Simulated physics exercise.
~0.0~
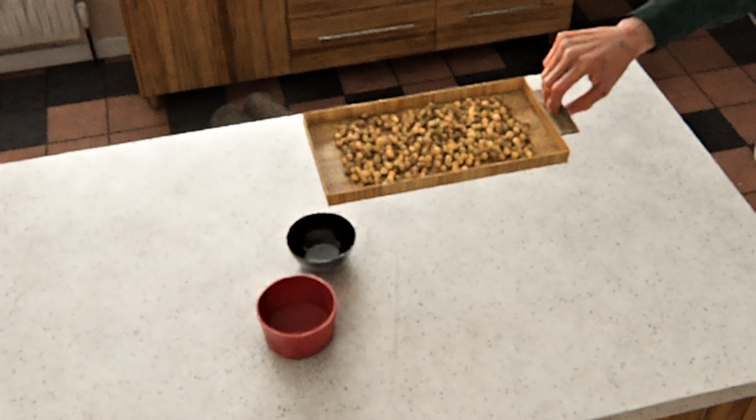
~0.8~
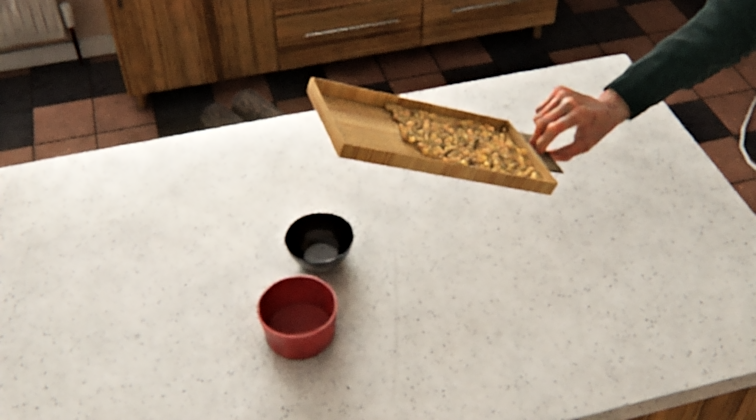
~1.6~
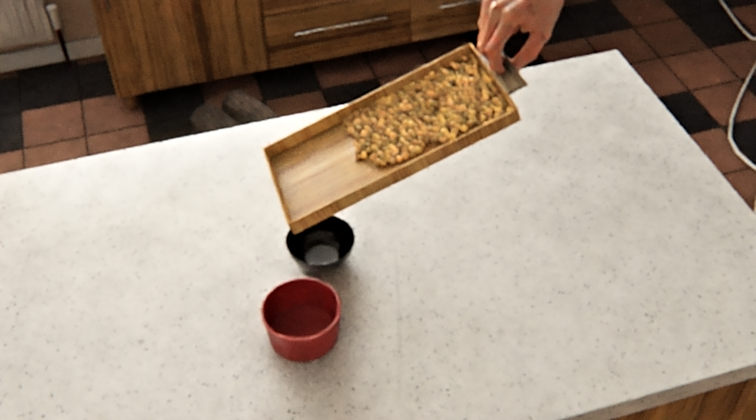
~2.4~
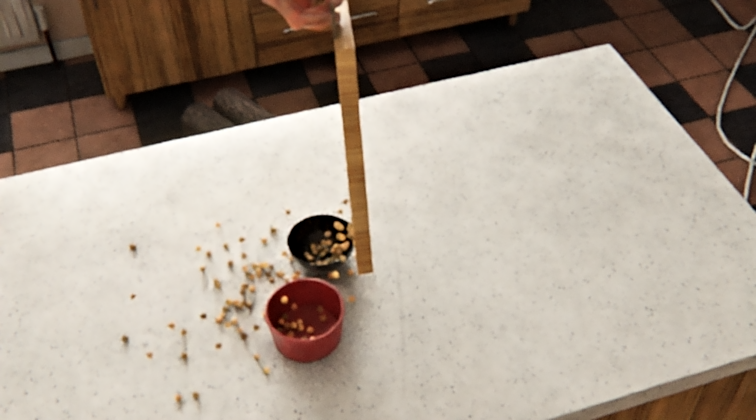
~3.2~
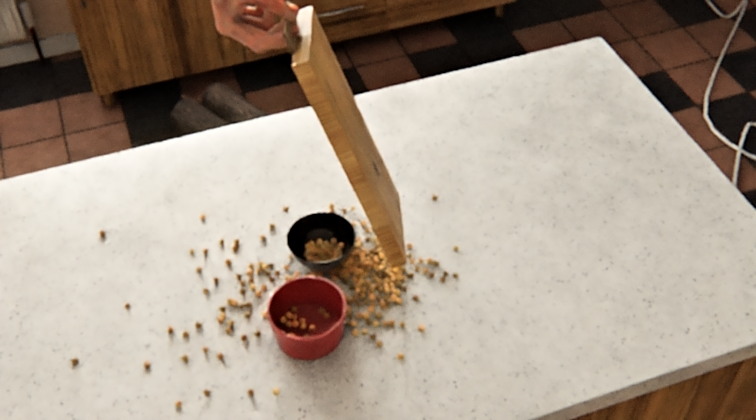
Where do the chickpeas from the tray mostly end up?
Most of them end up outside the containers, scattered over the countertop. Only small shares land in the black bowl and the red dish.
To begin with, a hand holds a wooden tray of dried chickpeas over a pale countertop, with a black bowl and a red dish standing below. The tray tips modestly, and the chickpeas bunch up towards its right end, leaving the left part bare. The hand then carries it left towards the bowl, with the load still aboard. Next the tray swings steeply upright and chickpeas pour off, scattering around both containers. It tips past vertical, and by the end most of them lie strewn over the countertop, with only small portions in the bowl and dish.
